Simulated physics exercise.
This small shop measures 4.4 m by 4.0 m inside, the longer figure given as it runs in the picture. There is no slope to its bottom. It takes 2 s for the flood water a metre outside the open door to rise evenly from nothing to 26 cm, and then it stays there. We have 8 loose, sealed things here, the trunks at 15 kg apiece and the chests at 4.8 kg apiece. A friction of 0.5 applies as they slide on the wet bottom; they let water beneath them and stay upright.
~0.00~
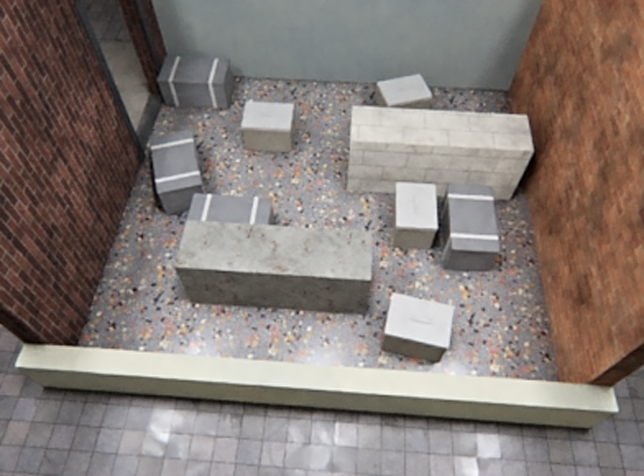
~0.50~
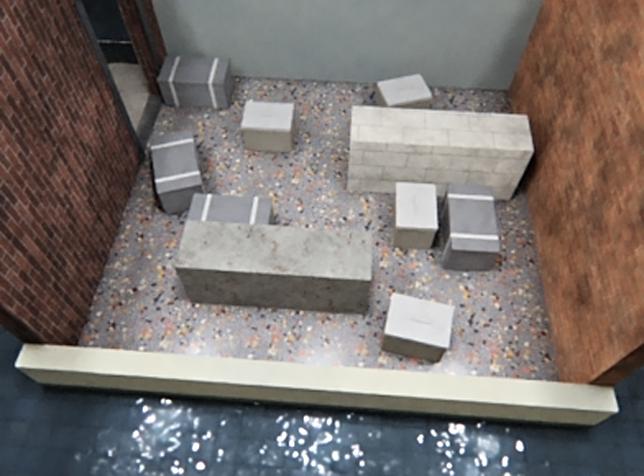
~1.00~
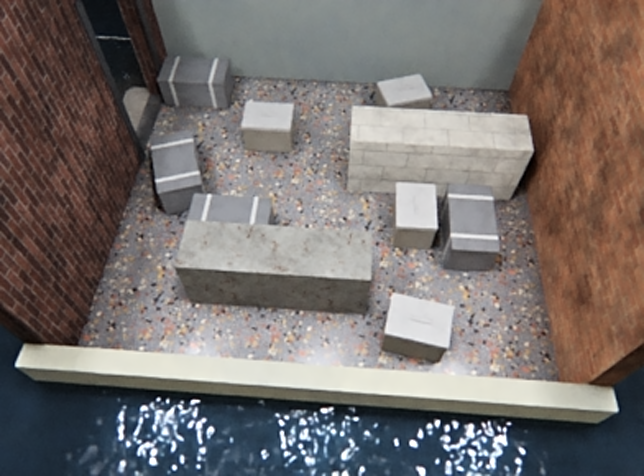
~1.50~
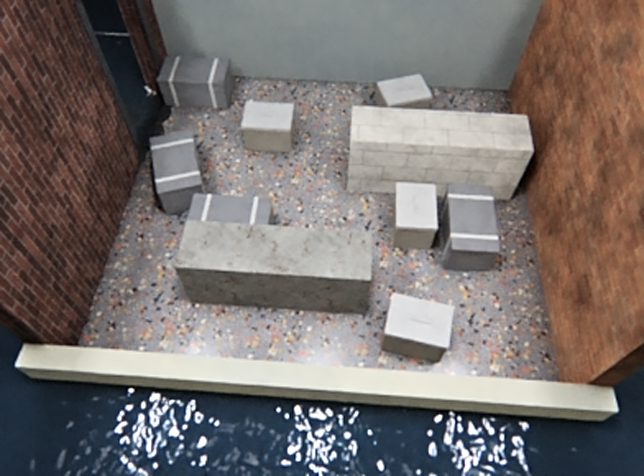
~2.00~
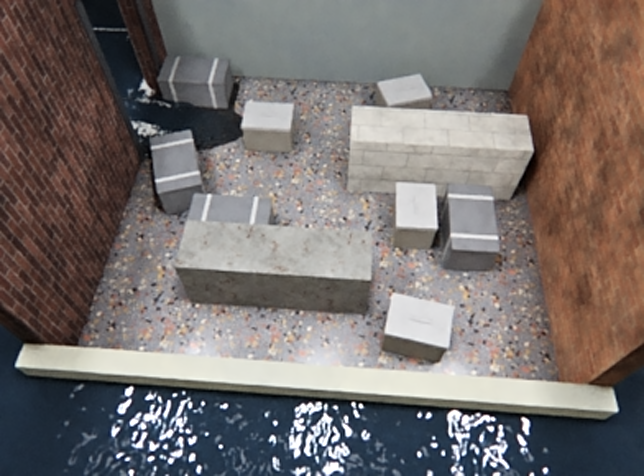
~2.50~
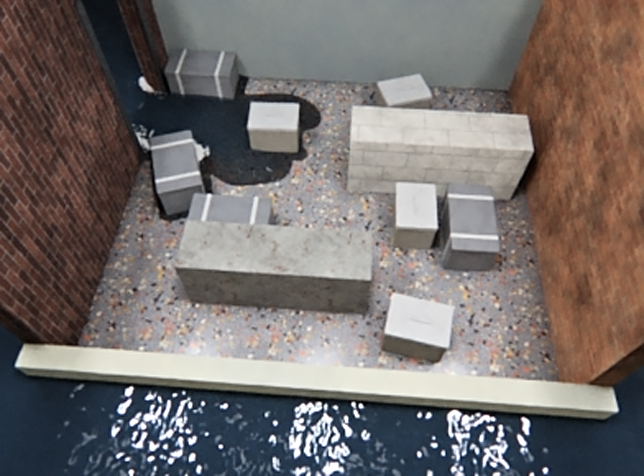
In a small brick-walled shop, dark water enters at the back left and spreads around some boxes.
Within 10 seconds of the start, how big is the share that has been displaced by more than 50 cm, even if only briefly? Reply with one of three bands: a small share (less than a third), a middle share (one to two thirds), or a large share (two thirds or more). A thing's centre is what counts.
A middle share, one to two thirds.
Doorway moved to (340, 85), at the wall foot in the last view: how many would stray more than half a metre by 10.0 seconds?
That gives 7 of them.
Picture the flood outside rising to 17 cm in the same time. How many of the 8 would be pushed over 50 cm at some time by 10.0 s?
I count 2 of them in that case.
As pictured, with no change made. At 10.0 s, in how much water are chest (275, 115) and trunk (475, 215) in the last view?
Depths: Near 19 cm, then near 10 cm.
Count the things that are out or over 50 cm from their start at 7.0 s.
2 of them.
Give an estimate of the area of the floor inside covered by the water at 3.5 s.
Roughly 7.0 m2.
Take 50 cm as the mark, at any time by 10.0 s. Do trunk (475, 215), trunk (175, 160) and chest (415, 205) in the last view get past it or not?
Taking them in that order, the first is within the limit, the second within the limit and the third within the limit.
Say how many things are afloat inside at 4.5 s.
2 of them.
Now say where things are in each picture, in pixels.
The first picture shows a trunk at (194, 70) rests on the ground; a chest at (268, 115), on the bottom; 0.0 m2 under water; 0 of 8 have shifted.
The second picture shows a trunk at (194, 70) rests on the ground; a chest at (268, 115) rests on the ground; 0.0 m2 under water; 0 of 8 have shifted.
The third picture shows a trunk at (194, 70), on the bottom; a chest at (268, 115) rests on the ground; water covers 0.0 m2; 0 of 8 have shifted.
The fourth picture shows a trunk at (194, 70), on the bottom; a chest at (268, 115), on the bottom; 0.1 m2 under water; 0 of 8 have shifted.
The fifth picture shows a trunk at (194, 70) rests on the ground; a chest at (268, 115) rests on the ground; water covers 0.8 m2; 0 of 8 have shifted.
The sixth picture shows a trunk at (200, 62) rests on the ground, 15 cm from its start; a chest at (274, 115), on the bottom, 7 cm from its start; 2.4 m2 under water; 2 of 8 have shifted.
After 3.5 s 1 of 8 are over 50 cm from their spots; 1 afloat.
After 4.5 s 2 of 8 are over 50 cm from their spots; 2 afloat.
After 7.0 s 2 of 8 are over 50 cm from their spots; 5 afloat.
After 10.0 s 3 of 8 are over 50 cm from their spots, and 4 have been at some point; 8 afloat.
